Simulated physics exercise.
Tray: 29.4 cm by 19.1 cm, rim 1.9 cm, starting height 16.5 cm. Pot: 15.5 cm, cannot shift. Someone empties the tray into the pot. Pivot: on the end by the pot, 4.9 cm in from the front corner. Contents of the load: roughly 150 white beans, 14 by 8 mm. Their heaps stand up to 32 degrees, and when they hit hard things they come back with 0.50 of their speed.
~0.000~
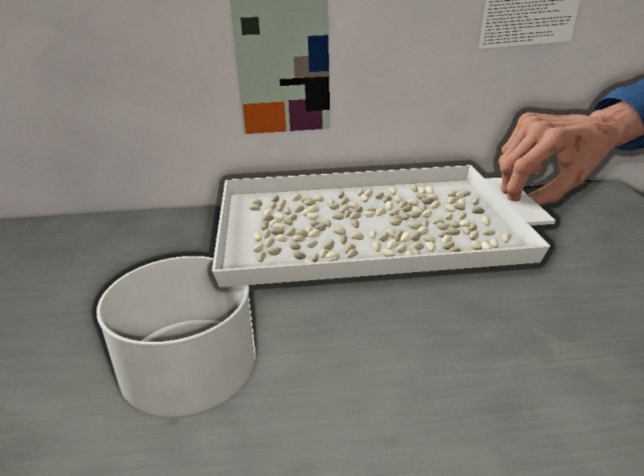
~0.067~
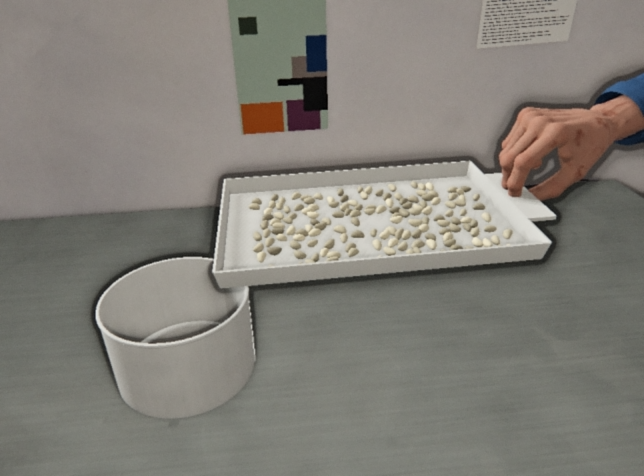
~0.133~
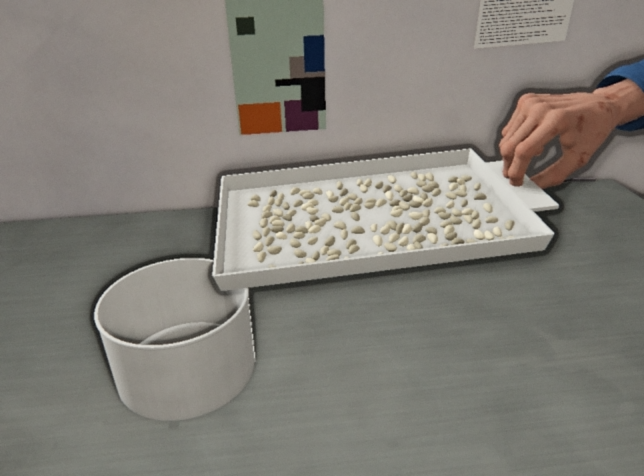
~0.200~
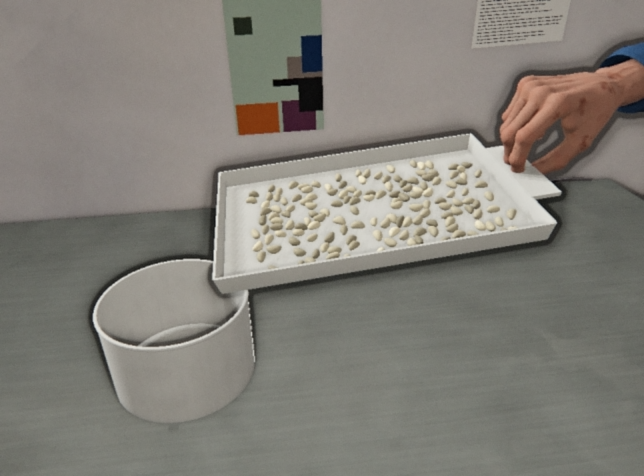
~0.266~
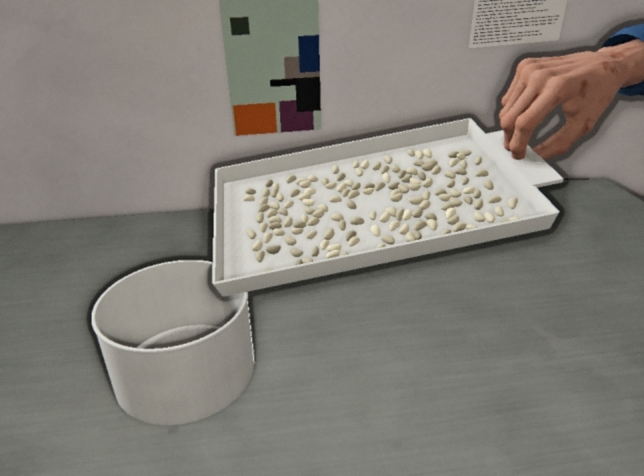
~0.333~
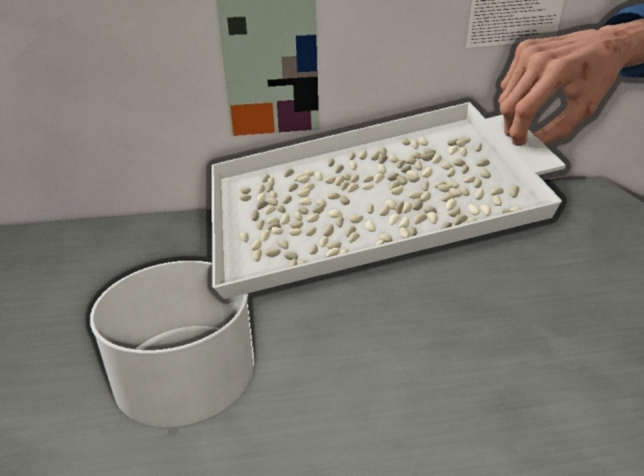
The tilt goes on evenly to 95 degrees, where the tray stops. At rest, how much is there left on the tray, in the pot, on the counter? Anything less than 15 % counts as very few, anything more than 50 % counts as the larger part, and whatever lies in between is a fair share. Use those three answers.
Tray: Very few. Pot: Very few. Counter: The larger part.
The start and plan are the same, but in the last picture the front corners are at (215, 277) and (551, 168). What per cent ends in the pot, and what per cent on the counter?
Pot 65; counter 35.
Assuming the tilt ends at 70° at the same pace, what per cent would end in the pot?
Around 5 in a hundred.
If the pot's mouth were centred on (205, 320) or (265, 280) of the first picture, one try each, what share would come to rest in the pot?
First try around 90 %, second around 0 %.
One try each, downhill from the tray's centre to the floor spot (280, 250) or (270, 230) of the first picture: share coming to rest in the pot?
That would be close to 40 per cent, then close to 85 per cent.
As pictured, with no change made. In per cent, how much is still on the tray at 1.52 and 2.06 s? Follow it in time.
About 80, 5.
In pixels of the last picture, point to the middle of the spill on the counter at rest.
About (207, 459).
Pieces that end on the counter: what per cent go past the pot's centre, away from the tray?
Near 30 in a hundred.
Then, at 1.04 s, tilt 52 degrees; the tray holds 95 %, the pot 0 %.
After 1.52 s, tilt 77 degrees; the tray holds 80 %, the pot 0 %.
After 2.06 s, tilt 95 degrees; the tray holds 5 %, the pot 5 %.
By 3.3 s all is still; tray 0 %, pot 5 %, counter 95 %.
